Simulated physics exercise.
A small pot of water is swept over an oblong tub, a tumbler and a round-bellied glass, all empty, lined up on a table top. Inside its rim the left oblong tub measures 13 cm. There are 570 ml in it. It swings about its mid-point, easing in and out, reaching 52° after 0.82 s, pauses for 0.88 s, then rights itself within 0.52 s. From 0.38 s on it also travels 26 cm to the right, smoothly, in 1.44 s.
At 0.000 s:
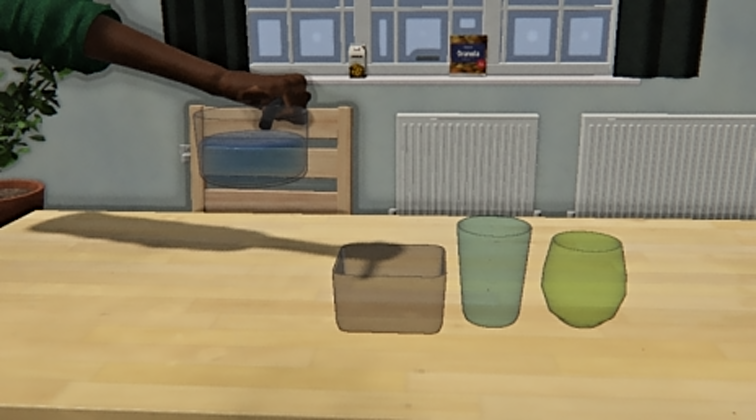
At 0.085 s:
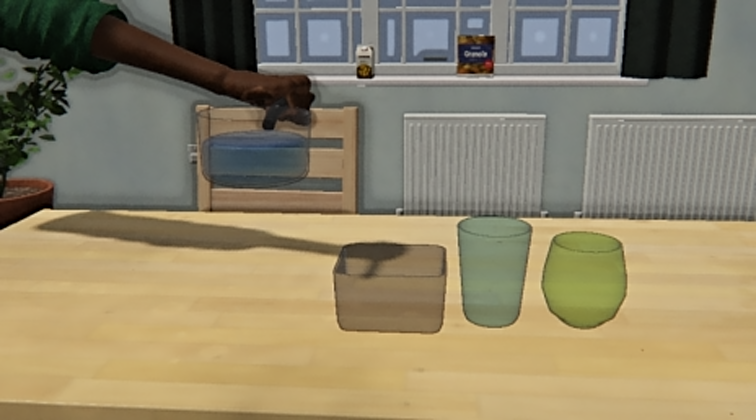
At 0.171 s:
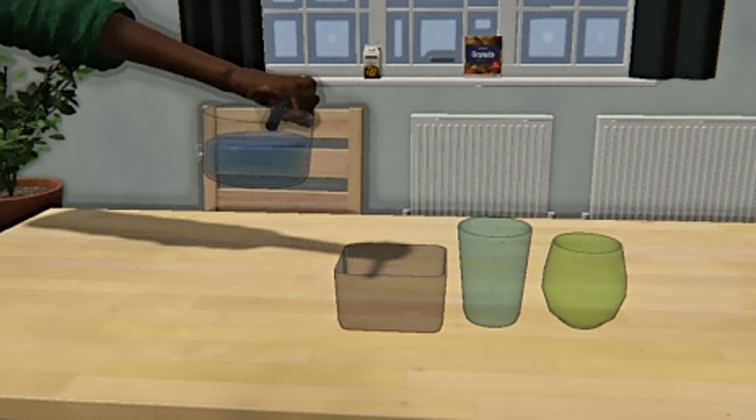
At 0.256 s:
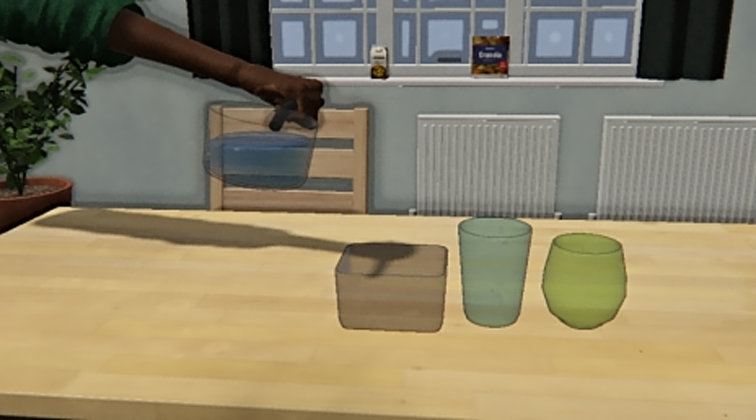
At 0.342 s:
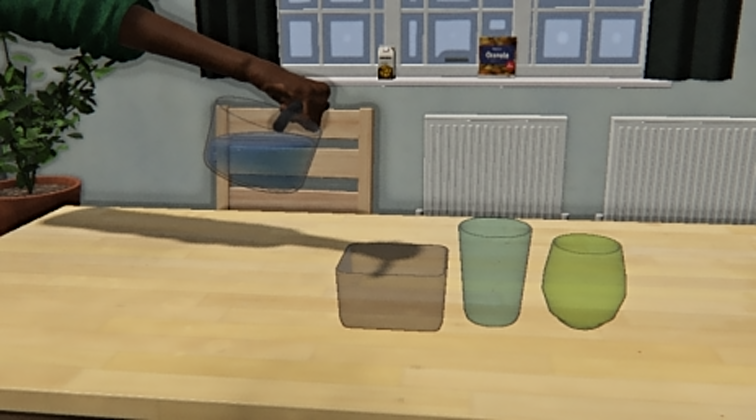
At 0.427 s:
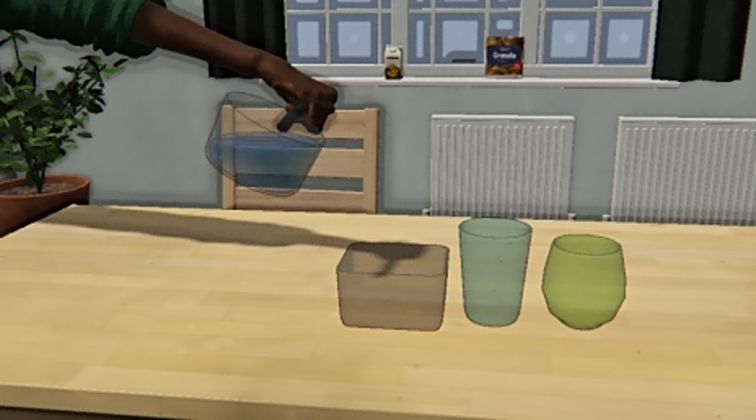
To begin with, a hand holds a see-through pot of blue water nearly level above a table, up and left of a brown tub, a teal tumbler and a green round-bellied glass. The hand then tilts the pot increasingly to the right, shifting it slightly rightward, while the view drifts a little.
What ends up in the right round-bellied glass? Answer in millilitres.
About 15 ml.
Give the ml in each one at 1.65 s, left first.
About 110 ml left, 90 ml middle, 0 ml right.
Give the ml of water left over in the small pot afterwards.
About 230 ml.
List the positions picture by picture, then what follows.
In the first frame, it leans 0°; its right rim is at (306, 114); the water meets the walls at (213, 137) and (296, 138); the left oblong tub's rim runs from (338, 260) to (445, 262); the middle tumbler's rim runs from (458, 227) to (531, 228); the right round-bellied glass's rim runs from (554, 242) to (619, 243).
In the second frame, it leans 1°; its right rim is at (309, 116); the water meets the walls at (214, 138) and (299, 139).
In the third frame, it leans 5°; its right rim is at (312, 121); the water meets the walls at (219, 137) and (301, 140).
In the fourth frame, it leans 12°; its right rim is at (316, 127); the water meets the walls at (219, 138) and (304, 141).
In the fifth frame, it leans 19°; its right rim is at (320, 136); the water meets the walls at (219, 139) and (311, 142).
In the sixth frame, it leans 28°; its right rim is at (323, 145); the water meets the walls at (217, 137) and (314, 143).
Then, 0.92 s in, the tilt is 52° and from the left they hold 70 ml, 0 ml, 0 ml, the small pot 405 ml, and 0 ml is on the table top.
Then, 1.28 s in, the tilt is 52° and from the left they hold 110 ml, 45 ml, 0 ml, the small pot 305 ml, and 80 ml is on the table top.
Then, 1.65 s in, the tilt is 52° and from the left they hold 110 ml, 95 ml, 0 ml, the small pot 250 ml, and 95 ml is on the table top.
Then, 2.06 s in, the tilt is 11° and from the left they hold 110 ml, 95 ml, 15 ml, the small pot 235 ml, and 120 ml is on the table top.
Finally, from the left they hold 110 ml, 95 ml, 15 ml, the small pot 235 ml, and 120 ml is on the table top.
